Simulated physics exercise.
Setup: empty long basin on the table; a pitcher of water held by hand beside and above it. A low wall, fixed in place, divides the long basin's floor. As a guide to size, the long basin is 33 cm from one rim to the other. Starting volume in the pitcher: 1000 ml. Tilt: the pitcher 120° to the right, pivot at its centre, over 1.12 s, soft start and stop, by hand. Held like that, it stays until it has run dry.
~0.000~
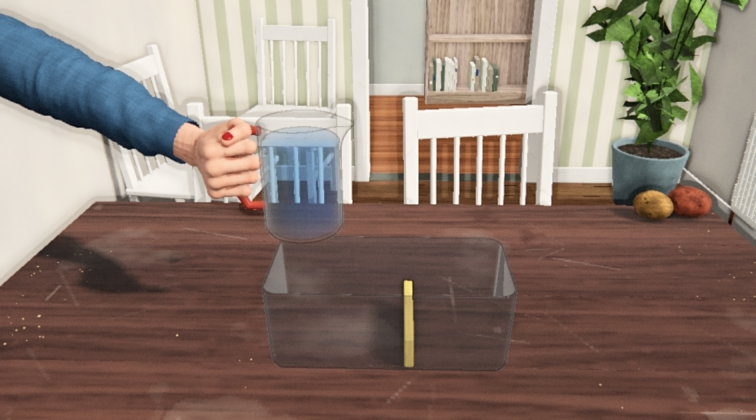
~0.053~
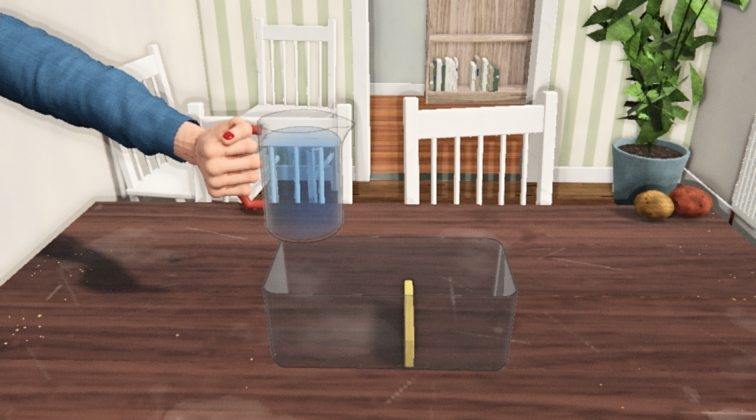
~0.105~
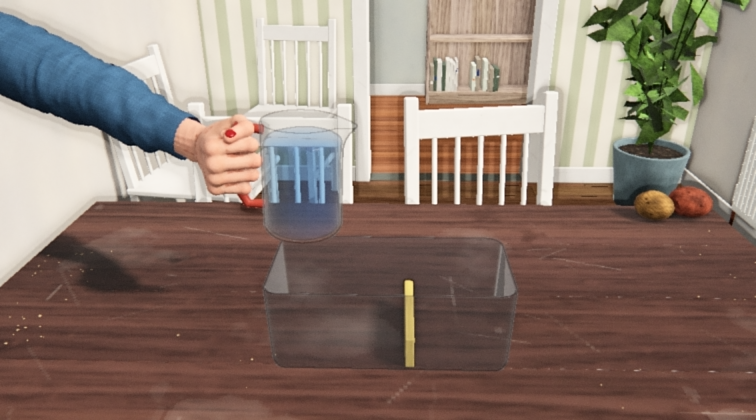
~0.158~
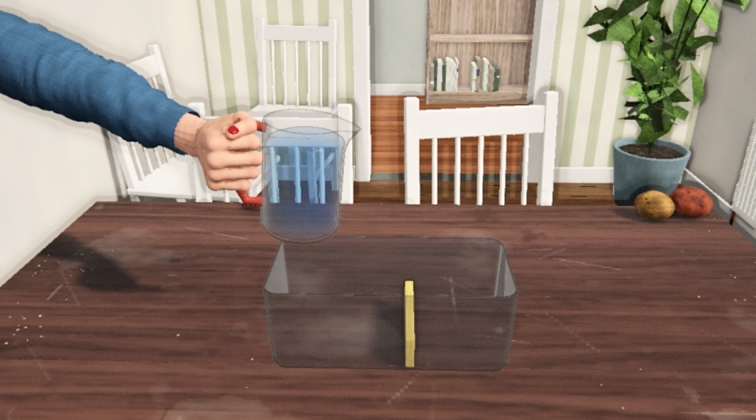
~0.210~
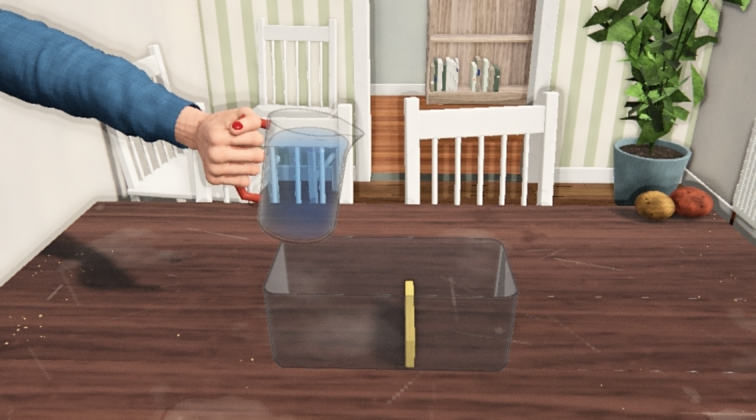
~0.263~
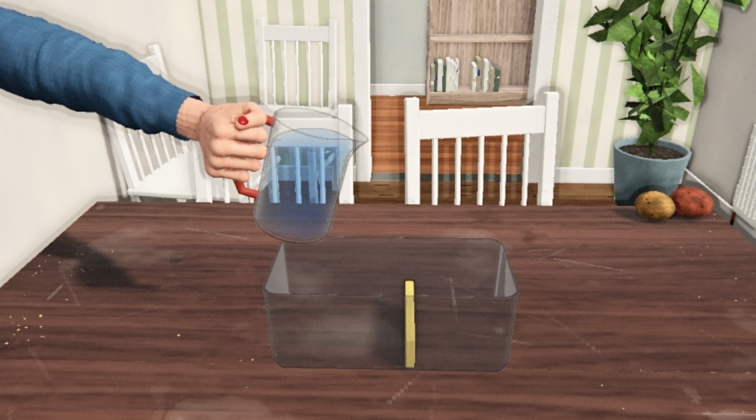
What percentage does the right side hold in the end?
About 52 per cent.
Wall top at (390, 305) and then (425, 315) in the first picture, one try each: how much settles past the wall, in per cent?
Result: 75 per cent, then 30 per cent.
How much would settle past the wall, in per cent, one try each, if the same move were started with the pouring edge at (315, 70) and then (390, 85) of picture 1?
Some 15 and 80 per cent, in that order.
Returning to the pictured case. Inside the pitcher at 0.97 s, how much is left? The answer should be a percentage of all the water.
20 %.
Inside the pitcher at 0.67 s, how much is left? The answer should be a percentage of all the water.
Still held: Roughly 78 % of the total.
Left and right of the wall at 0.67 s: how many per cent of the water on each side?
Lab note: Left near 0, right near 6.
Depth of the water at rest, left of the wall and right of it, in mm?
Around 16 mm deep on the left, around 26 mm deep on the right.
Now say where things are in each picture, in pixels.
In the first frame, it leans 0°; its right rim is at (354, 123); the water meets the walls at (262, 137) and (341, 137); the long basin's rim runs from (272, 264) to (508, 267); the wall's top is at (409, 309).
In the second frame, it leans 1°; its right rim is at (355, 123); the water meets the walls at (262, 136) and (342, 137).
In the third frame, it leans 3°; its right rim is at (358, 125); the water meets the walls at (264, 135) and (343, 138).
In the fourth frame, it leans 6°; its right rim is at (361, 128); the water meets the walls at (266, 136) and (346, 138).
In the fifth frame, it leans 10°; its right rim is at (365, 133); the water meets the walls at (269, 138) and (351, 140).
In the sixth frame, it leans 16°; its right rim is at (369, 139); the water meets the walls at (268, 152) and (356, 141).
After 0.67 s the tilt is 78° and 79 per cent is still to pour, 0 is left of the wall and 6 right of it.
After 0.97 s the tilt is 115° and 20 per cent is still to pour, 20 is left of the wall and 45 right of it.
After 1.28 s the tilt is 120° and 0 per cent is still to pour, 46 is left of the wall and 52 right of it.
After 1.62 s the tilt is 120° and 0 per cent is still to pour, 47 is left of the wall and 52 right of it.
In the end 47 per cent lies left of the wall, 52 right of it and 1 outside.
